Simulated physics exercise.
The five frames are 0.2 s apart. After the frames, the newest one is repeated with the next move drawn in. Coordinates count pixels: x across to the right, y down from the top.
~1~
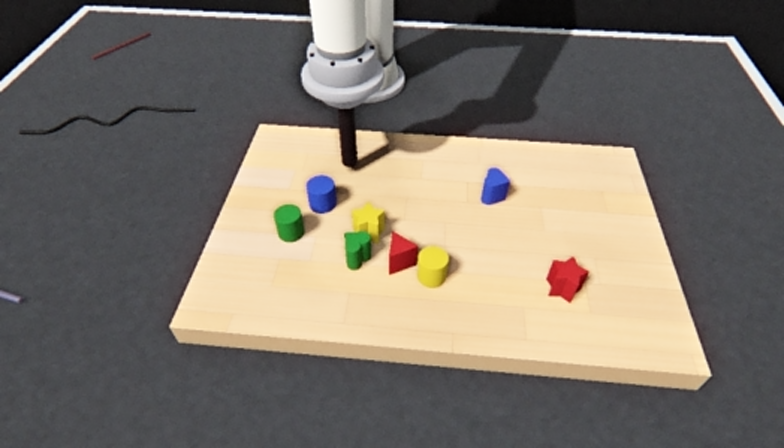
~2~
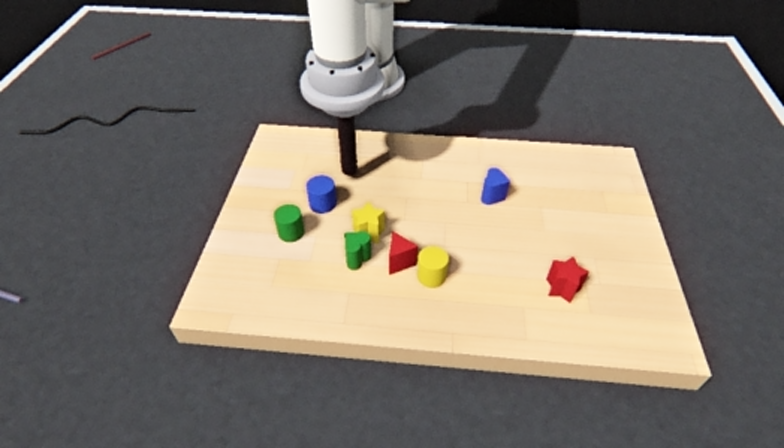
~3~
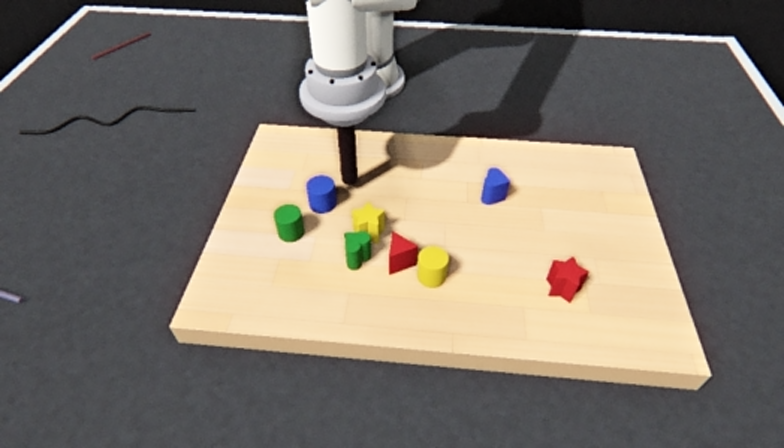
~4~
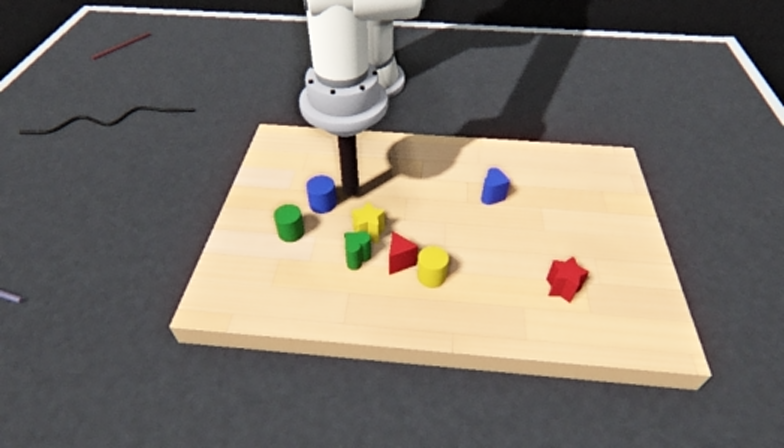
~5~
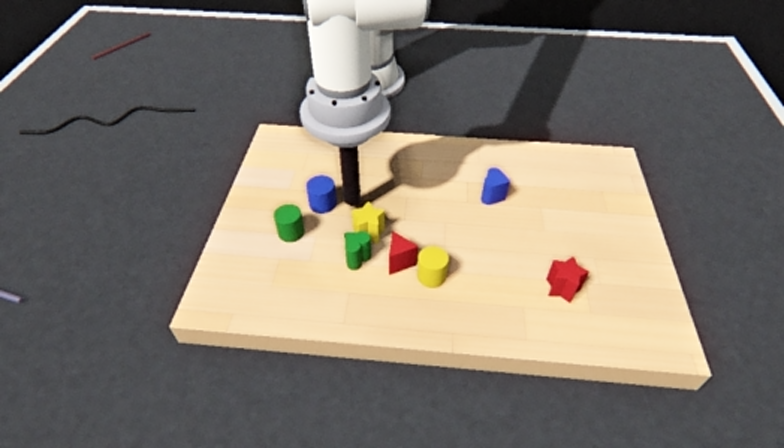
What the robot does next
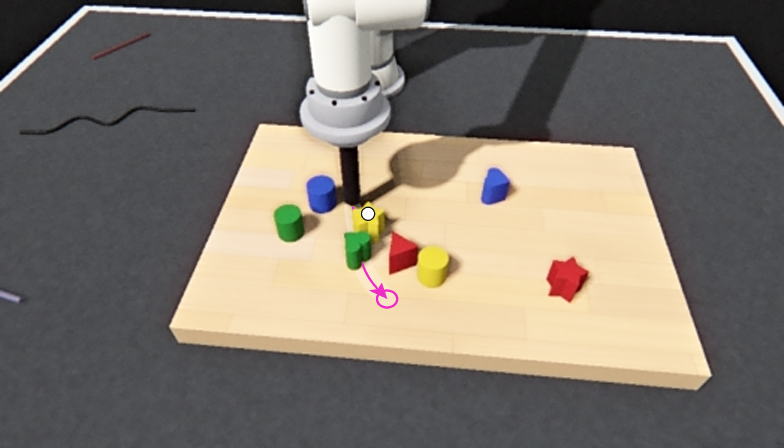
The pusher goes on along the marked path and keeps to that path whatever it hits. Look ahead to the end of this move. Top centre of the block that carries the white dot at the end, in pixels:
I'd say the block that carries the white dot ends with its top centre at (379, 229).
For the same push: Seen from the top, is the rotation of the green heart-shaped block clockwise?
Final answer: Yes.
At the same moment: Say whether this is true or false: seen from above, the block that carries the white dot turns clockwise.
The claim does not hold.
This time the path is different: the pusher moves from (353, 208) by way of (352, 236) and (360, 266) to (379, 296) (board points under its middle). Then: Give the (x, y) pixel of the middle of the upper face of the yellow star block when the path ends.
Final place: (374, 224).
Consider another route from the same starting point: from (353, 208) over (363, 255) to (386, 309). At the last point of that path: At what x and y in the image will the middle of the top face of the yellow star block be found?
The middle of its upper face should be somewhere near (379, 227).
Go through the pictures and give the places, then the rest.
In the first frame, pusher's lower end at (350, 163); blue cylinder at (320, 184); green heart-shaped block at (356, 240); yellow star block at (368, 214).
In the second frame, pusher at (350, 171); blocks still.
In the third frame, pusher at (350, 180); blocks still.
In the fourth frame, pusher at (351, 190); blocks still.
In the fifth frame, pusher at (352, 200); blue cylinder at (320, 184); green heart-shaped block at (356, 240); yellow star block at (368, 214).
Drawn move, from (353, 208) via (360, 252), ending at (387, 299); the dot is on the yellow star block.
The first path, step by step. One third of the way, pusher at (357, 230); yellow star block at (375, 222), turned 35° anticlockwise.
Two thirds of the way, pusher at (364, 262); green heart-shaped block at (359, 267), turned 25° clockwise; yellow star block at (379, 229), turned 85° anticlockwise.
At the end, pusher at (387, 292); blue cylinder still; green heart-shaped block at (361, 284), turned 55° clockwise; yellow star block at (379, 229), turned 85° anticlockwise.
